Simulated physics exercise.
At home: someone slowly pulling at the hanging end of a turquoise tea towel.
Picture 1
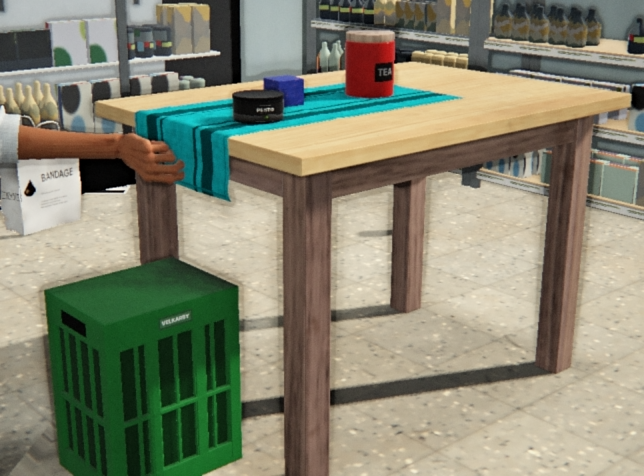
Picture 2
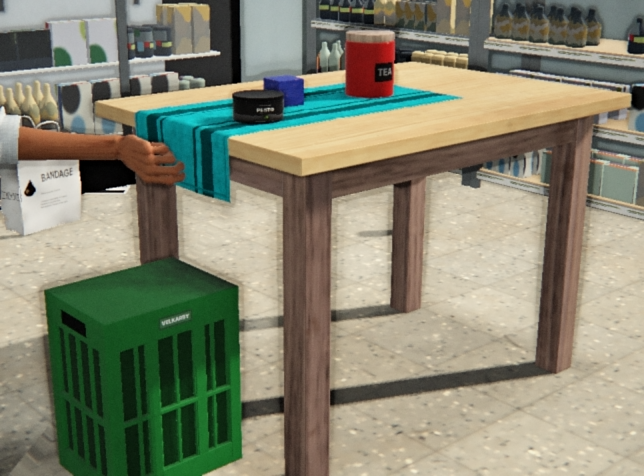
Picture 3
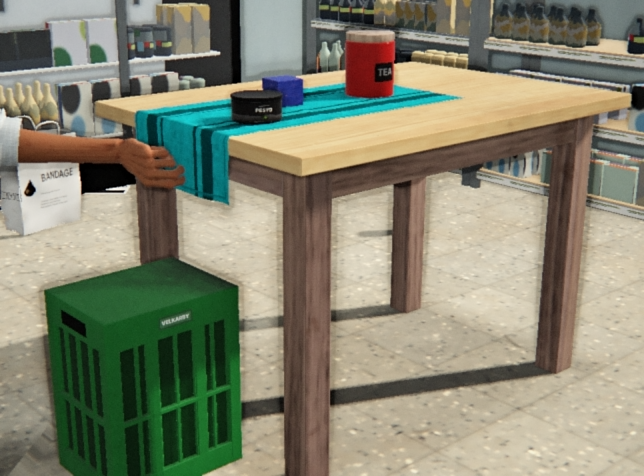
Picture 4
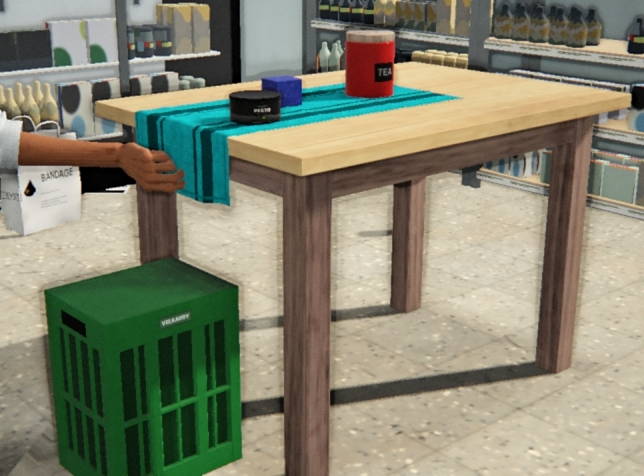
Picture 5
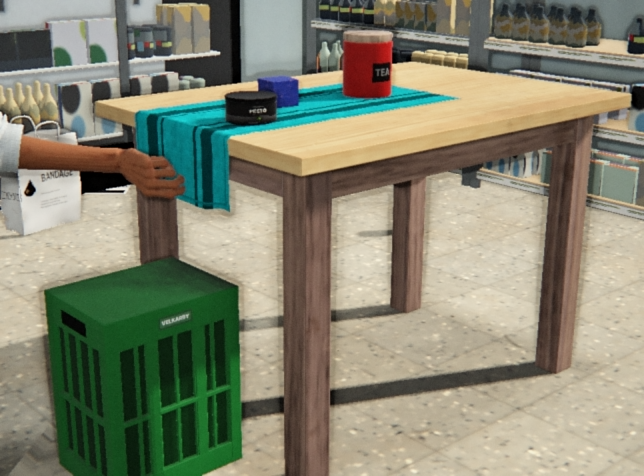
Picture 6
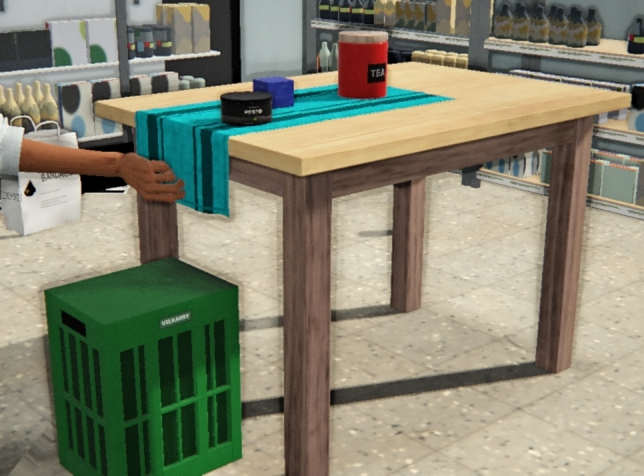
A hand slowly pulls a turquoise towel, shifting the tub, block and red canister slightly left.
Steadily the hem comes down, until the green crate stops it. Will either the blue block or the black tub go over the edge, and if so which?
The blue block keeps clear of it, the black tub goes over the edge.
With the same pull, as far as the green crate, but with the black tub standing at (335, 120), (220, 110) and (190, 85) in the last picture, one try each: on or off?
Try one, it stays up; try two, it goes off the side; try three, it stays up.
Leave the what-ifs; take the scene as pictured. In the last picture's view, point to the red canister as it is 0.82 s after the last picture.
By that point you'd see it at (317, 70).
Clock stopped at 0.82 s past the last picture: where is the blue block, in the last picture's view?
It is near (222, 100) at that moment.
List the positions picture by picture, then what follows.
The first frame shows tea towel end (231, 202); blue block (284, 78); black tub (258, 94); red canister (370, 32); top of the crate (136, 302).
The second frame shows tea towel end (230, 202), far hem (465, 98); black tub (258, 94); black tub stands on the cloth.
The third frame shows tea towel end (229, 205); blue block (283, 78).
The fourth frame shows tea towel end (230, 206), far hem (464, 98); black tub (255, 94).
The fifth frame shows tea towel end (230, 212); blue block (278, 79).
The sixth frame shows tea towel end (229, 217), far hem (457, 99); blue block (273, 79); black tub (246, 95); top of the crate (136, 302).
Then, 0.38 s on from there, hem going down; block carried along near (250, 96); tub carried along near (222, 112).
Then, 0.82 s on from there, hem going down; block carried along near (223, 100); tub tipping at the edge near (160, 105).
In the end, hem on the crate; block carried along near (205, 102); tub over the edge. The blue block remains up there and the black tub is carried off the end.
